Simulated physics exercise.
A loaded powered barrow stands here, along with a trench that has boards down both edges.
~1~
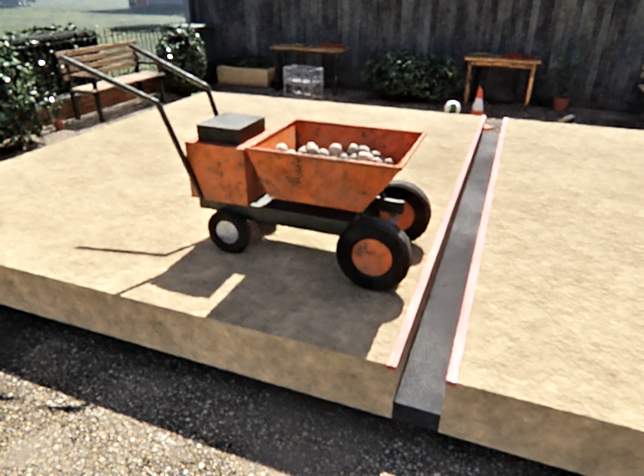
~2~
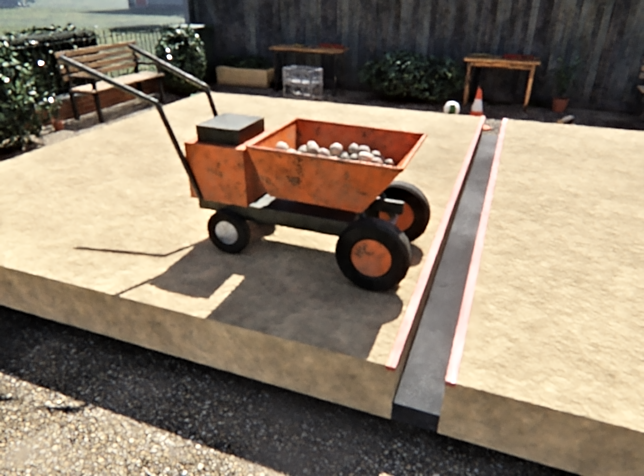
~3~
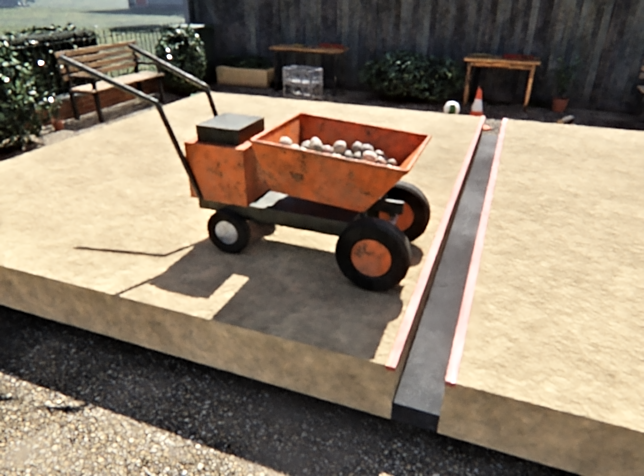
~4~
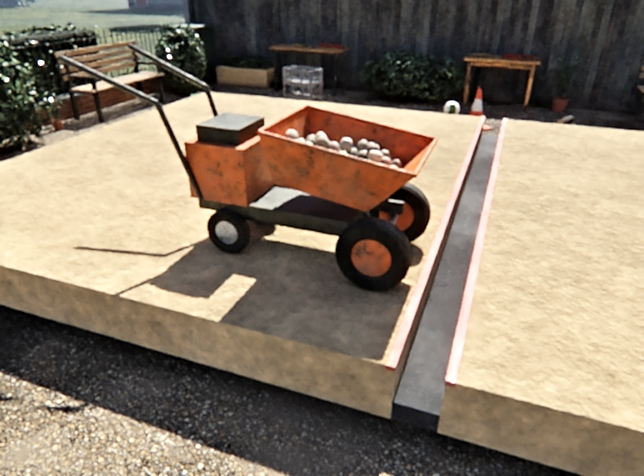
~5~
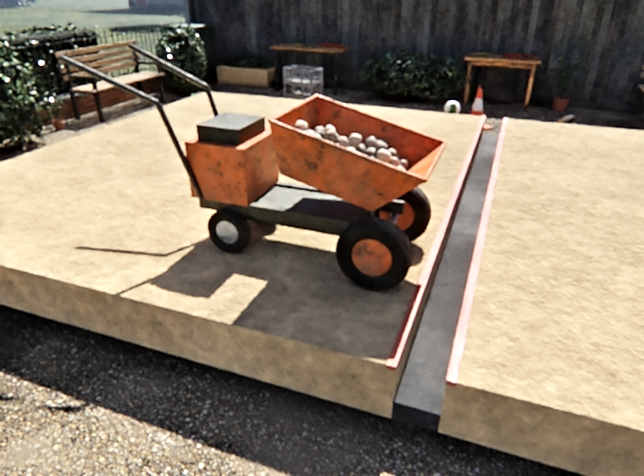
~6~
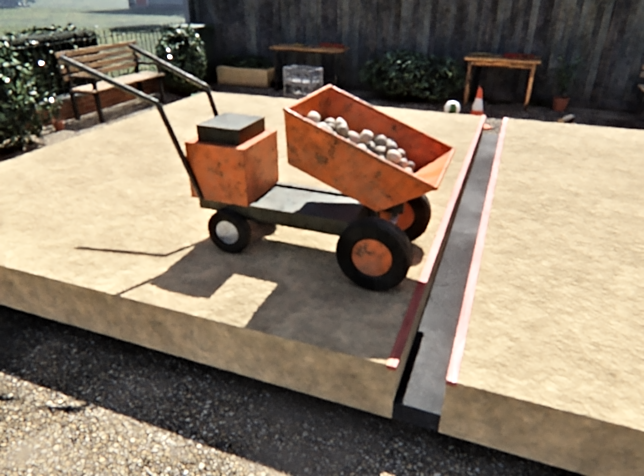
In a paved yard with a bench and a dark fence, an orange barrow loaded with rounded stones stands beside a narrow trench on a raised sandy surface, while its skip gradually tilts forward to the right, its rear end rising.
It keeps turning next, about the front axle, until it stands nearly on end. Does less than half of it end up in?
Yes. Mostly out.
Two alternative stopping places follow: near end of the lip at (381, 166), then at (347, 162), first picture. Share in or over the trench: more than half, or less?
Result A - a minority; result B - a majority.
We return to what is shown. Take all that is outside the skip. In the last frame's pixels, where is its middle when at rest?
It settles centred around (511, 279).
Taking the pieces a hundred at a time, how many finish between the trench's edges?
About 0 %.
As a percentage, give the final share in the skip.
Estimate: Some 20 %.
Just after the last frame, skip tipped steeply; every one in the skip.
A moment on, skip tipped right over; roughly two thirds in the skip; roughly a quarter beyond it; just a few falling.
Further on, skip tipped right over; roughly a quarter in the skip; just a few in or heaped over the trench; the larger part beyond it.
When it is over, skip tipped right over; roughly a quarter in the skip; just a few in or heaped over the trench; the larger part beyond it.
